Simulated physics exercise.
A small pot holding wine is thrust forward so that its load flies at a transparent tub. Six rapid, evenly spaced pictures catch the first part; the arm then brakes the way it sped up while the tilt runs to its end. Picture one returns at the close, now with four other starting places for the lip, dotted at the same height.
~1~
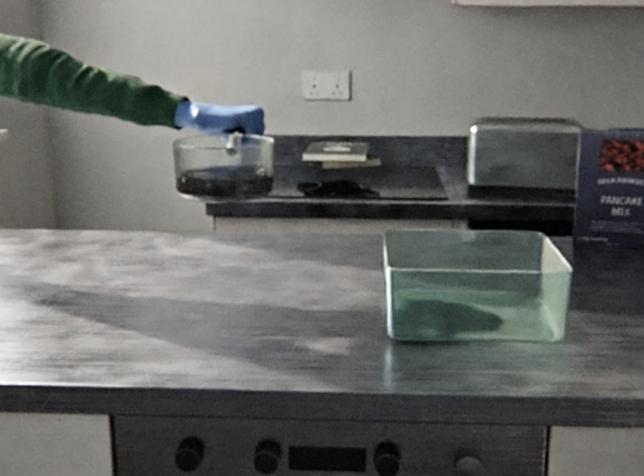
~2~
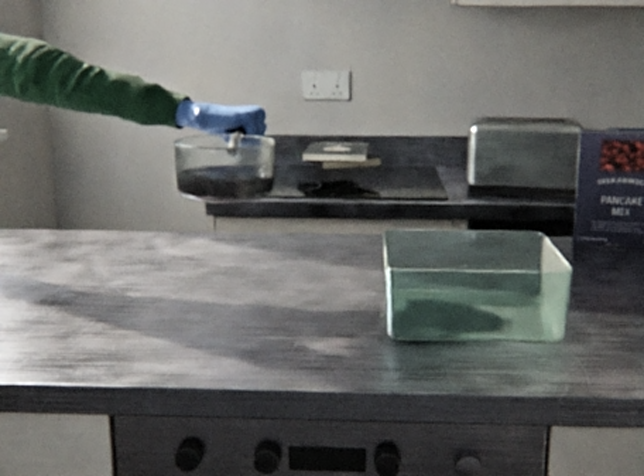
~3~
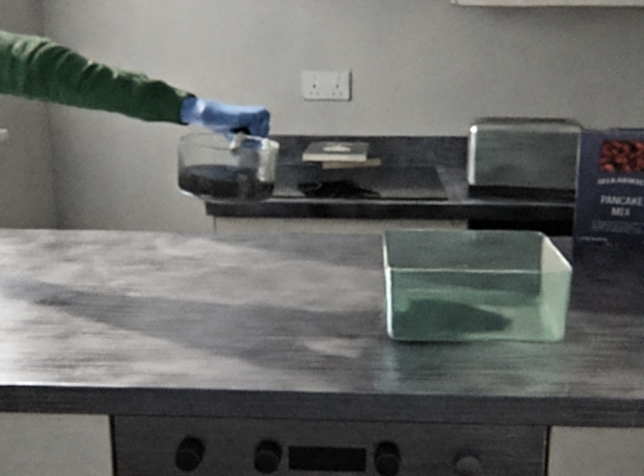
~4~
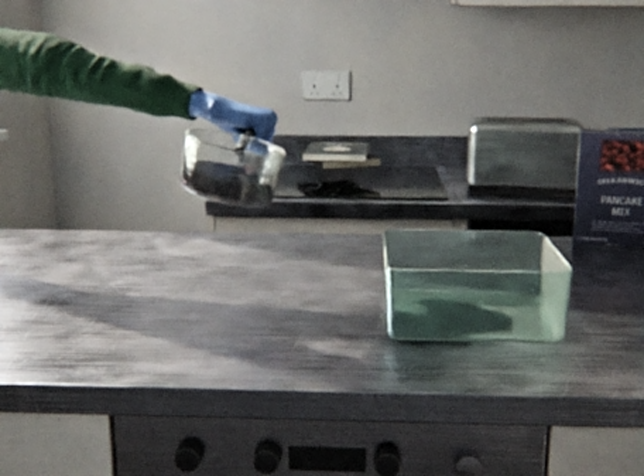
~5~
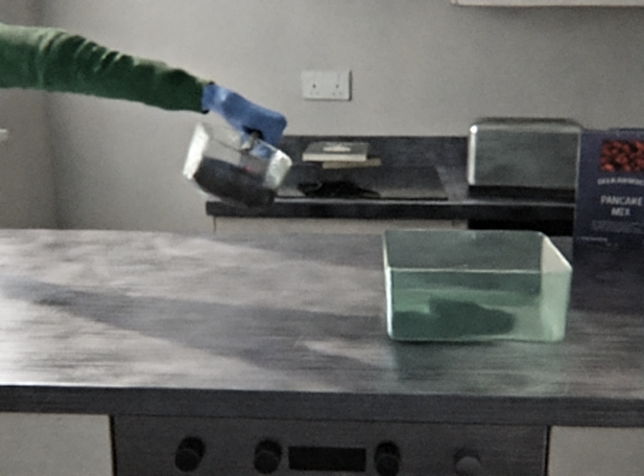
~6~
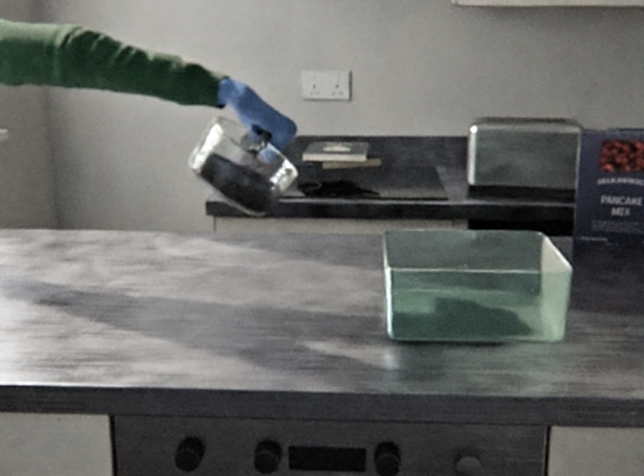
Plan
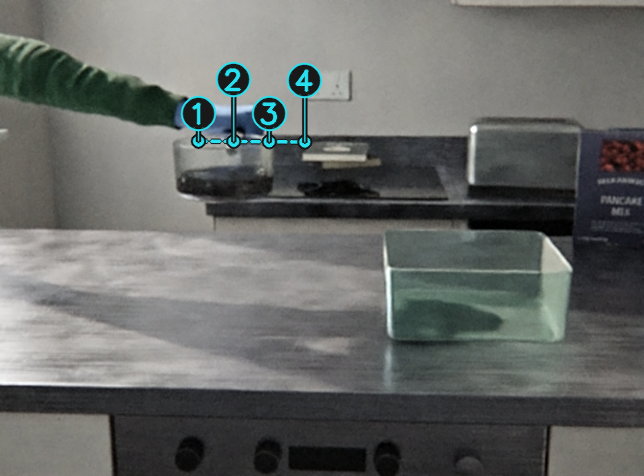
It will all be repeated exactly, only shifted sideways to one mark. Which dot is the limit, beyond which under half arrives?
It is 4.
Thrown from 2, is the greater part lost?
Yes, that goes wrong.
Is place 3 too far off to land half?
Yes, it does.
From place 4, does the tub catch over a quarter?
Yes.
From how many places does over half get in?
One of them.
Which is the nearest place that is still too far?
The answer is 3.
In cyan, 1 at (198, 141); 2 at (233, 141); 3 at (269, 141); 4 at (304, 142).
For place 1, about 0 % lands in the tub, 100 % falls short.
For place 2, about 0 % lands in the tub, 96 % falls short and 4 % goes beside or beyond.
For place 3, about 10 % lands in the tub, 88 % falls short and 3 % goes beside or beyond.
For place 4, about 78 % lands in the tub, 12 % falls short and 11 % goes beside or beyond.
